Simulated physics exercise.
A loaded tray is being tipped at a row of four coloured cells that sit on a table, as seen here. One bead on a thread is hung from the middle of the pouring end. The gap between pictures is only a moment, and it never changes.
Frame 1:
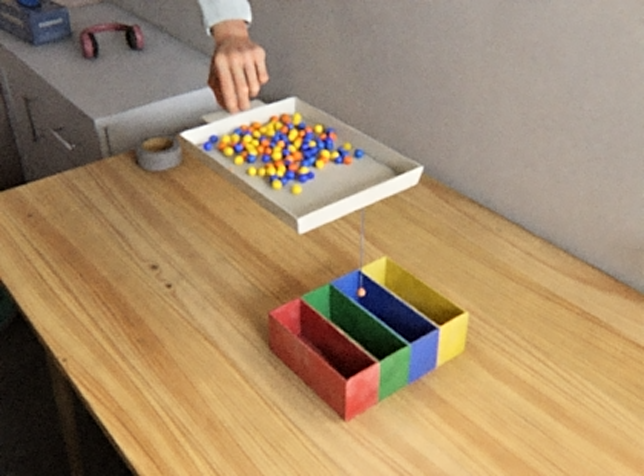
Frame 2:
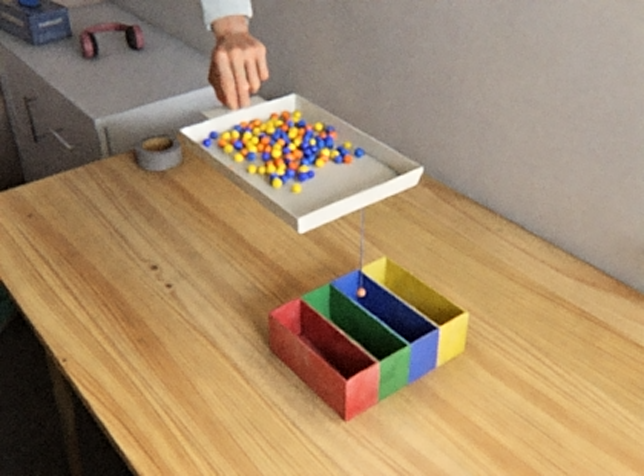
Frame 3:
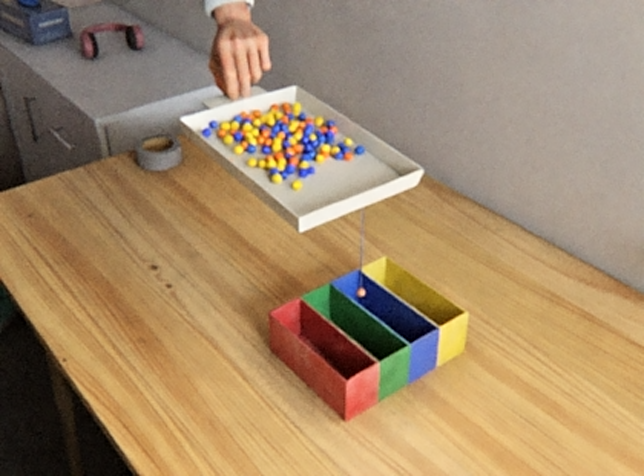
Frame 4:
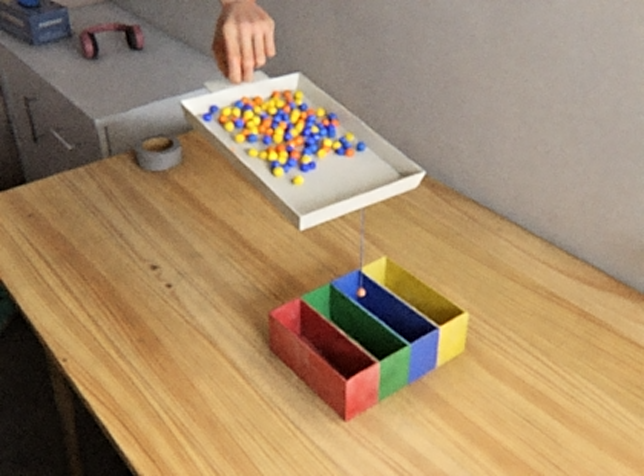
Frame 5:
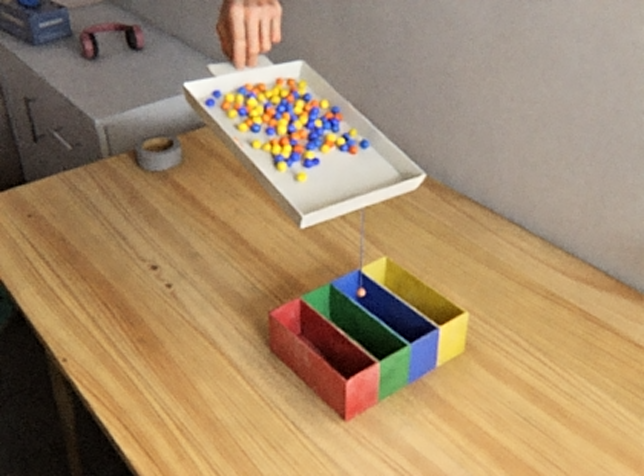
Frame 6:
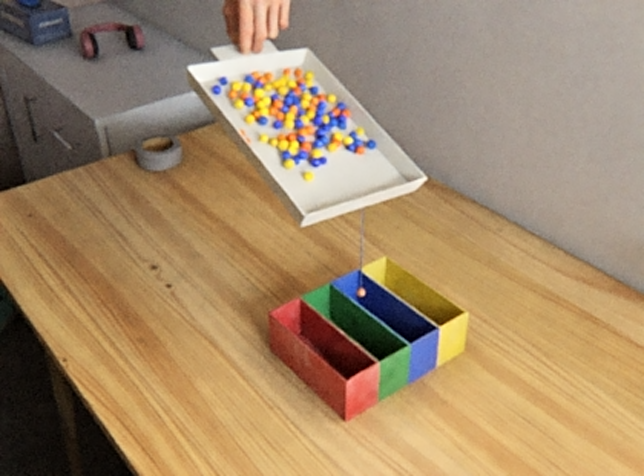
A hand raises the back of a tray of colourful beads, tilting it above four coloured cells.
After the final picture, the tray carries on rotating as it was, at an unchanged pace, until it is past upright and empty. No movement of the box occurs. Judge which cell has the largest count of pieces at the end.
Largest count: Yellow.
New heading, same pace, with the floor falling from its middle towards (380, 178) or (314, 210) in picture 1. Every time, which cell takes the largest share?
First: Yellow, second: That red cell.
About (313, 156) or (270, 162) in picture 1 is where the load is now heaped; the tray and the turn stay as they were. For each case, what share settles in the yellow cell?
Around 50 then around 50 per cent.
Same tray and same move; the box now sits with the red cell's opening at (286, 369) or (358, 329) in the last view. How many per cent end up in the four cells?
Close to 0 per cent, followed by close to 90 per cent.
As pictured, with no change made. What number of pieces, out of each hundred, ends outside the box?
About 30 per cent.
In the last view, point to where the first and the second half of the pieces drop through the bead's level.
First close to (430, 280), next close to (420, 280).
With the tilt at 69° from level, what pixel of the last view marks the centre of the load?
I'd put the middle close to (404, 189).
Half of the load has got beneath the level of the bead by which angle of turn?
Roughly 105 degrees of turn.
Soon, tray tipped steeply; about two thirds on the tray; a stray few in the yellow cell; about a quarter falling or outside the box.
A while on, tray tipped past a quarter turn; a small part on the tray; about a third in the yellow cell; a small part in the blue cell; a stray few in the green cell; a stray few in the red cell; about half falling or outside the box.
Towards the end, tray tipped past a quarter turn; about half in the yellow cell; a small part in the blue cell; a stray few in the green cell; a stray few in the red cell; about a third falling or outside the box.
Finally, tray tipped past a quarter turn; about half in the yellow cell; a small part in the blue cell; a stray few in the green cell; a stray few in the red cell; about a third outside the box.
